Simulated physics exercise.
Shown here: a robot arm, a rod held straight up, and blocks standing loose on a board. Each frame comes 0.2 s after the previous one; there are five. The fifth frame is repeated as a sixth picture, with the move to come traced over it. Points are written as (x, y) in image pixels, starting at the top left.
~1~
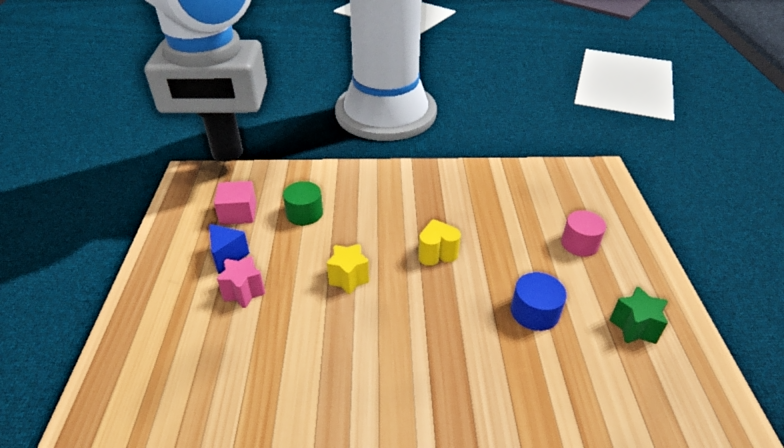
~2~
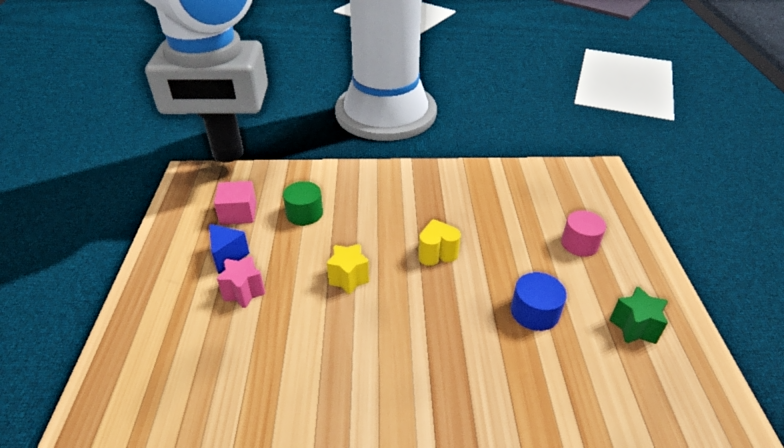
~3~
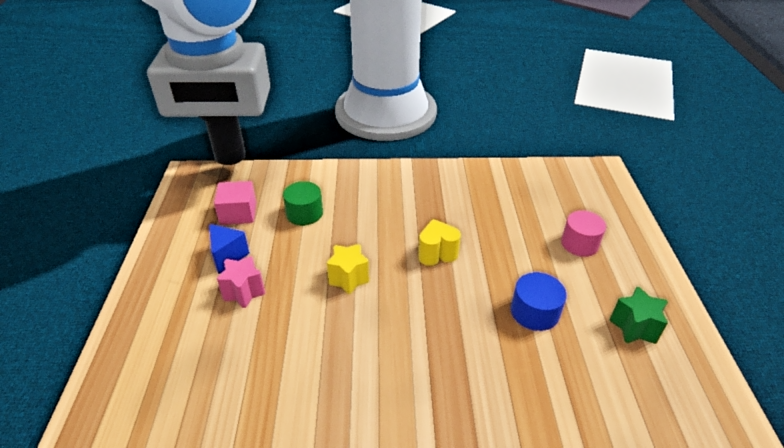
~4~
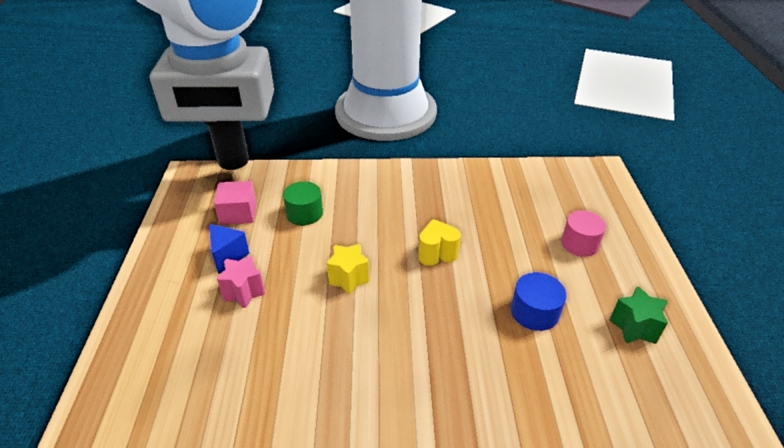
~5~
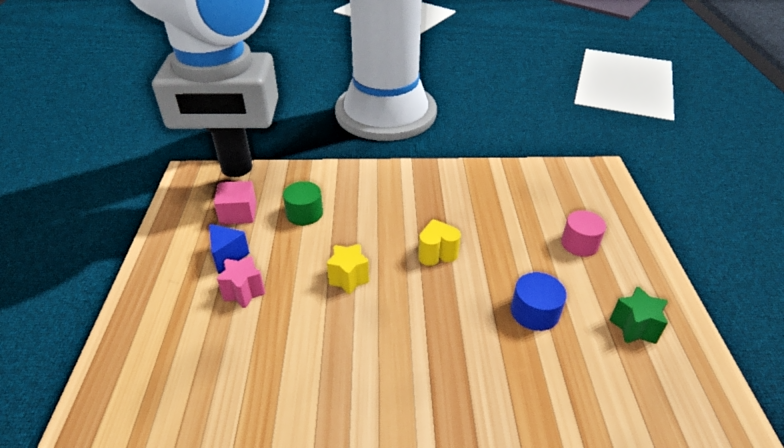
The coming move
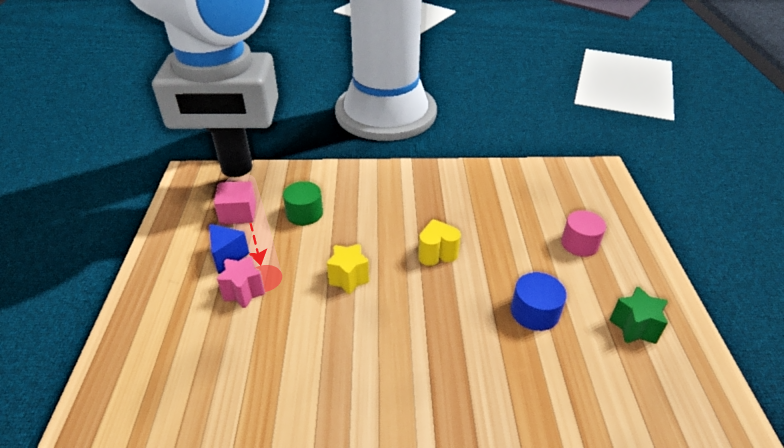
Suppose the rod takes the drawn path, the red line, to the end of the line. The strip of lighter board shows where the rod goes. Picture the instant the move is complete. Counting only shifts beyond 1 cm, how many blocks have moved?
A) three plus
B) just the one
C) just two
That would be A.
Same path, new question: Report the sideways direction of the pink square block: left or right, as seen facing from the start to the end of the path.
Rightward.
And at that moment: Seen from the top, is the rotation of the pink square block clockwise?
Final answer: Yes.
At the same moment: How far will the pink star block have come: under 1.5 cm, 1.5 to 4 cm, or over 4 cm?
The best fit is 1.5 to 4 cm.
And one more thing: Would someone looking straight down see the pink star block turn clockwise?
I expect not.
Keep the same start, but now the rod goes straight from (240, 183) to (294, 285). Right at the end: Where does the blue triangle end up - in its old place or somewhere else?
Moved off its spot.
The drawn path runs from (240, 183) directly to (264, 278).
What follows on the original path. One third of the way, rod (244, 197); pink square block (232, 213), turned 20° clockwise.
Two thirds of the way, rod (252, 229); blue triangle (204, 268), turned 25° clockwise; pink square block (228, 247), turned 45° clockwise; pink star block (238, 277), turned 35° anticlockwise.
At the end, rod (260, 264); blue triangle (186, 283), turned 45° clockwise; pink square block (219, 267), turned 70° clockwise; pink star block (237, 290), turned 85° anticlockwise; green disc not moved.
